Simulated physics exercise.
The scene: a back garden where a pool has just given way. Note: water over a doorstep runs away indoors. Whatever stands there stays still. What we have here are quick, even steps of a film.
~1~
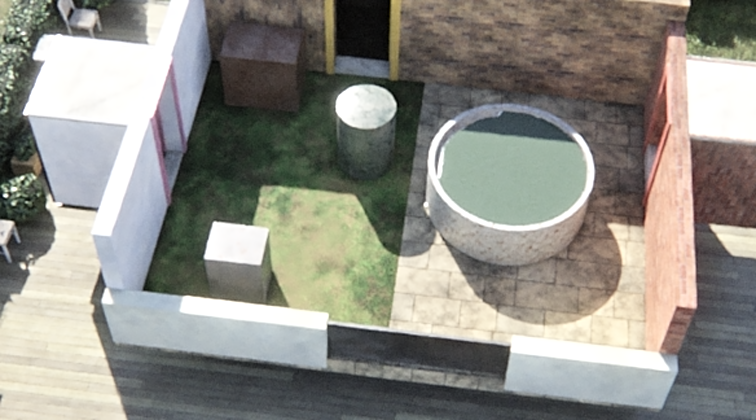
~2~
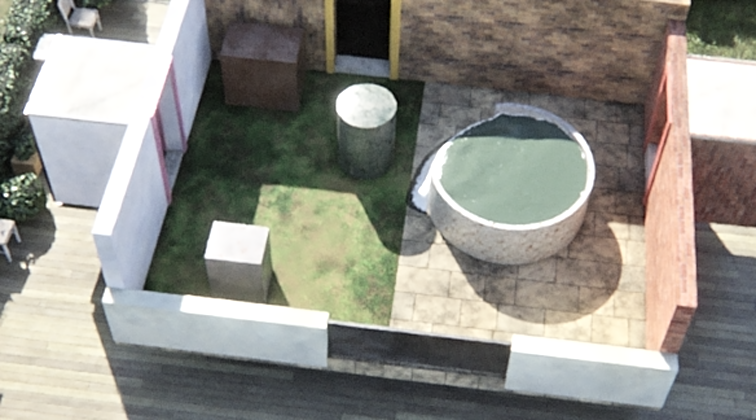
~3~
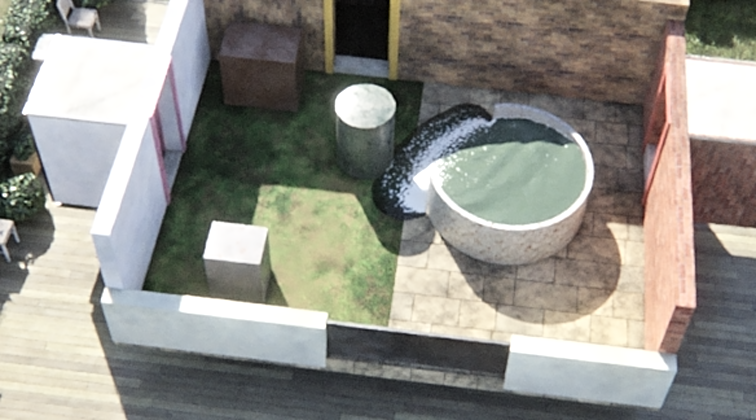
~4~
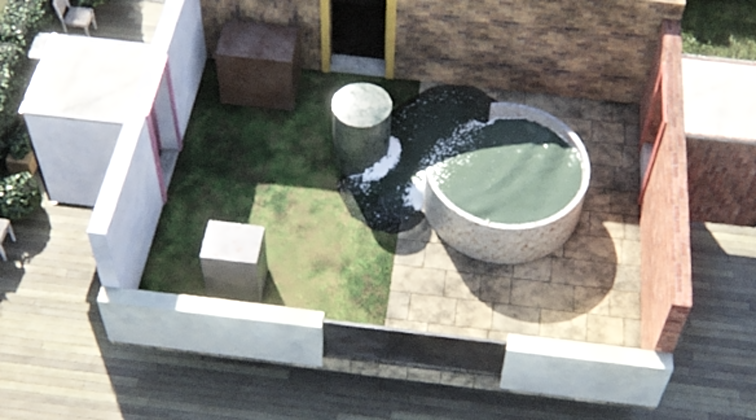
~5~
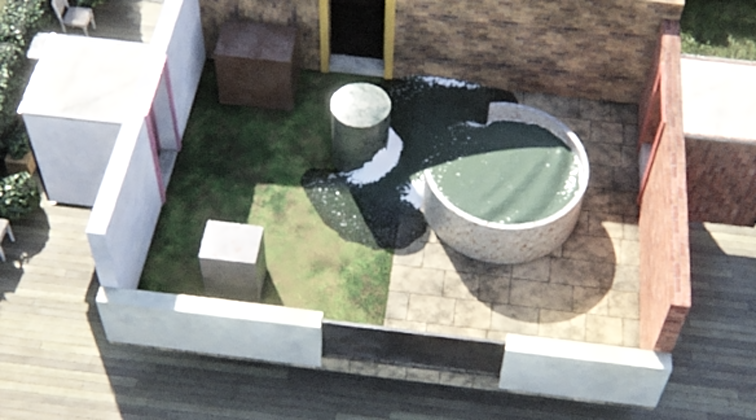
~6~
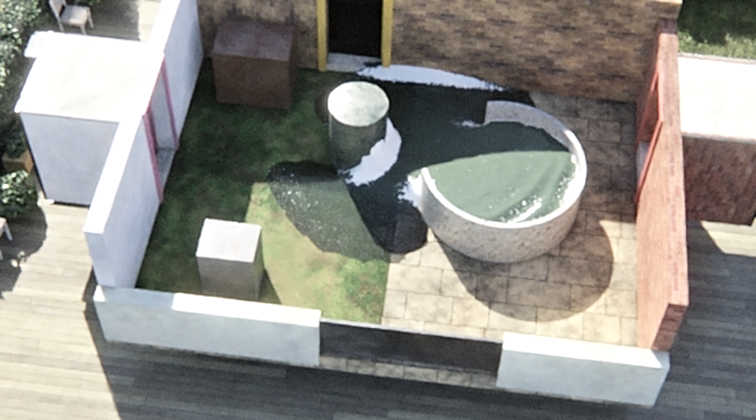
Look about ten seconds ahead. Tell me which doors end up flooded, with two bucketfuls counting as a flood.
At the end, the red door will receive two buckets or fewer. The yellow door will receive over two buckets. The pink door will receive over two buckets.
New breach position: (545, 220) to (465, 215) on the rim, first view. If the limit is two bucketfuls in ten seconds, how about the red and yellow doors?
Looking at both, I'd say the red door doesn't reach it and the yellow door doesn't reach it.
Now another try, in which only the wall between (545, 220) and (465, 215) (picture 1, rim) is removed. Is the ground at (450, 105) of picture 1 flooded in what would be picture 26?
It would be parched.
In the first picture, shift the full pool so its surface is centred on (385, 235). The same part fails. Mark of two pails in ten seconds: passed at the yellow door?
One by one - yellow door: Below the limit.
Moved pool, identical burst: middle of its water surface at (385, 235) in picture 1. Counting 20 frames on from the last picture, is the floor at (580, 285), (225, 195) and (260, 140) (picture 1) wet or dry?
I'd call them still dry, watered and watered, in the order asked.
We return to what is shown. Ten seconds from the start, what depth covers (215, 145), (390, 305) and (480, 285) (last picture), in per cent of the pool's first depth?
In order: Roughly 12, 10 and 10 in a hundred.
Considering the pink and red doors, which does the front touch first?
First comes the pink one.
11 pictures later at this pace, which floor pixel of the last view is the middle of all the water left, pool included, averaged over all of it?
Near (409, 161).
A moment on, water covers 35 % of the floor; the red door not reached, the yellow door under two buckets in, the pink door not reached.
Next, water covers 55 % of the floor; the red door not reached, the yellow door far over two buckets in, the pink door not reached.
Then, water covers 75 % of the floor; the red door wet at the sill, nothing in, the yellow door far over two buckets in, the pink door under two buckets in.
Later, water covers 95 % of the floor; the red door wet at the sill, nothing in, the yellow door far over two buckets in, the pink door over two buckets in.
In the end, water covers 100 % of the floor; the red door wet at the sill, nothing in, the yellow door far over two buckets in, the pink door far over two buckets in.
